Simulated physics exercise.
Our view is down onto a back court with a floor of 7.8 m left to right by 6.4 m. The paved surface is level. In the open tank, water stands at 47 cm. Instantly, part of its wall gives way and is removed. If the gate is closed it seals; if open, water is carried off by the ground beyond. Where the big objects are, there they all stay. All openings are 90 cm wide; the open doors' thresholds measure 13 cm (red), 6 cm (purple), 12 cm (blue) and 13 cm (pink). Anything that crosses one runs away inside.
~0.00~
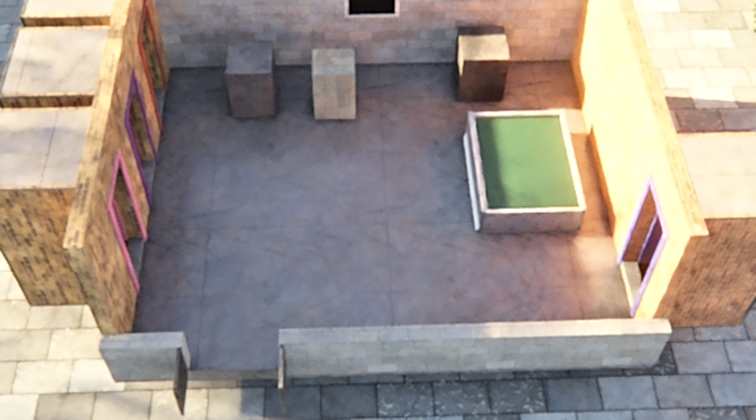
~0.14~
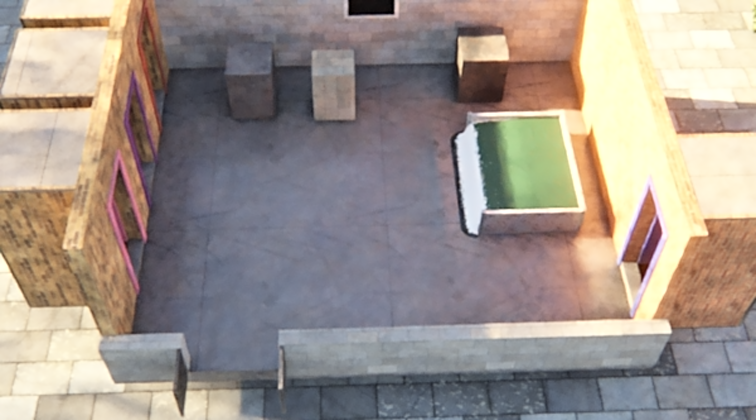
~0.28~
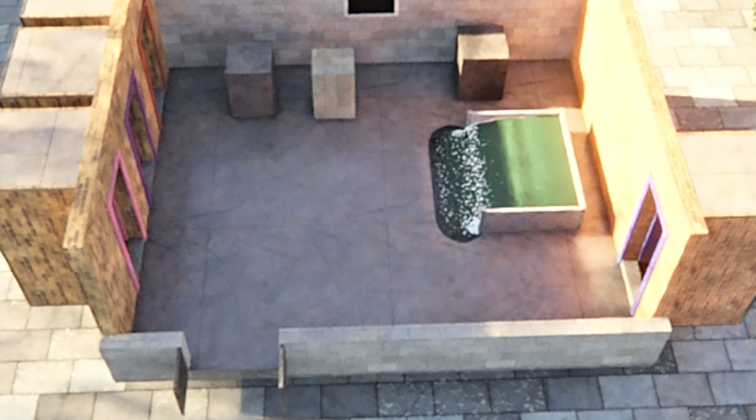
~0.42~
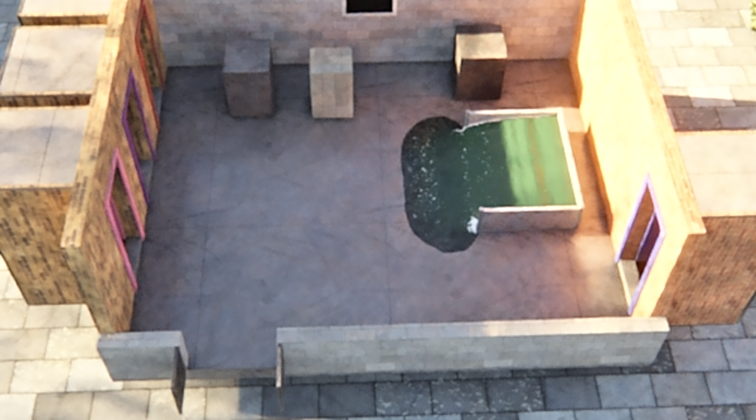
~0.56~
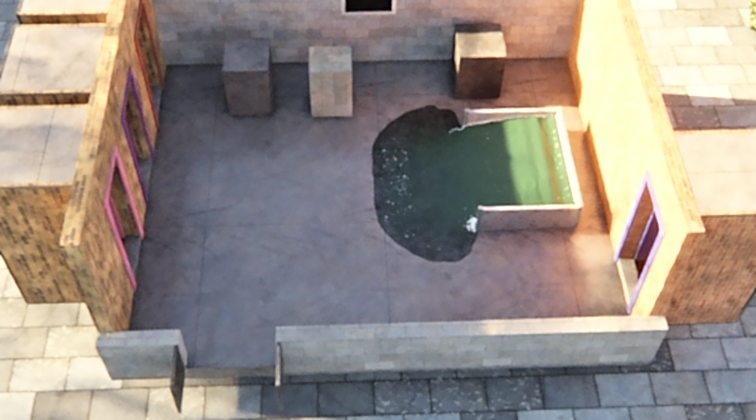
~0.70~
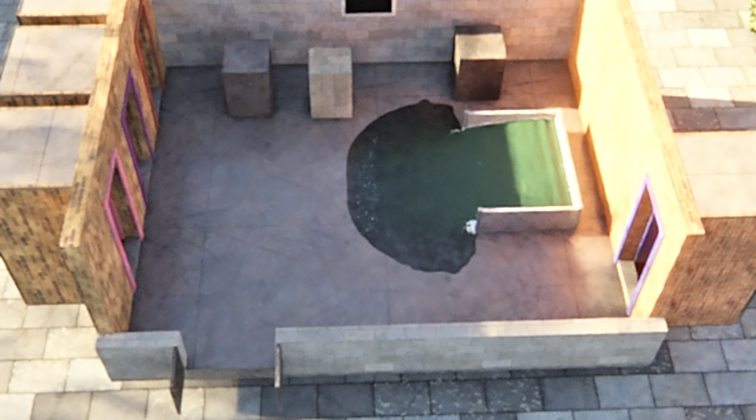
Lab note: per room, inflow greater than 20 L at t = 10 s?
Red door no; purple door yes; blue door no; pink door no.
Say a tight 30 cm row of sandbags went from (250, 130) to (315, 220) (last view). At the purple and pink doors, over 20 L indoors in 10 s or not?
Checking the limit, purple is fine, pink is fine.
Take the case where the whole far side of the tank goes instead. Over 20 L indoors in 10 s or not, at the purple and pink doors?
Versus the limit - purple: Within, pink: Within.
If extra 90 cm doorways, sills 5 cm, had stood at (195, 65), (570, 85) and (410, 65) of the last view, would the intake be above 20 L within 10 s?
The first one exceeds it, the second one doesn't reach it, and the third one doesn't reach it.
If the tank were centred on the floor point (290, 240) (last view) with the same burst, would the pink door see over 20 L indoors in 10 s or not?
Against the limit, the pink door gets more than that.
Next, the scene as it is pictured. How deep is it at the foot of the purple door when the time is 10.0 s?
6.0 cm.
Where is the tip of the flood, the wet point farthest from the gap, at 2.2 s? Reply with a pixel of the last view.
That's around (147, 208) in the last picture.
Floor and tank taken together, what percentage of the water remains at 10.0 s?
Roughly 84 per cent is still there.
After 1.4 s water covers 30 % of the floor and is deepest (18 cm) near (462, 209); red door not reached, purple door not reached, blue door not reached, pink door not reached.
After 2.2 s water covers 50 % of the floor and is deepest (14 cm) near (354, 112); red door not reached, purple door 7 cm at the sill, 0 L in, blue door not reached, pink door not reached.
After 3.5 s water covers 65 % of the floor and is deepest (18 cm) near (167, 138); red door 13 cm at the sill, 1 L in, purple door 16 cm at the sill, 51 L in, blue door not reached, pink door 14 cm at the sill, 1 L in.
After 6.0 s water covers 70 % of the floor and is deepest (10 cm) near (166, 69); red door 6 cm at the sill, 4 L in, purple door 7 cm at the sill, 101 L in, blue door not reached, pink door 8 cm at the sill, 2 L in.
After 10.0 s water covers 75 % of the floor and is deepest (6 cm) near (151, 176); red door 5 cm at the sill, 4 L in, purple door 6 cm at the sill, 103 L in, blue door not reached, pink door 4 cm at the sill, 2 L in.
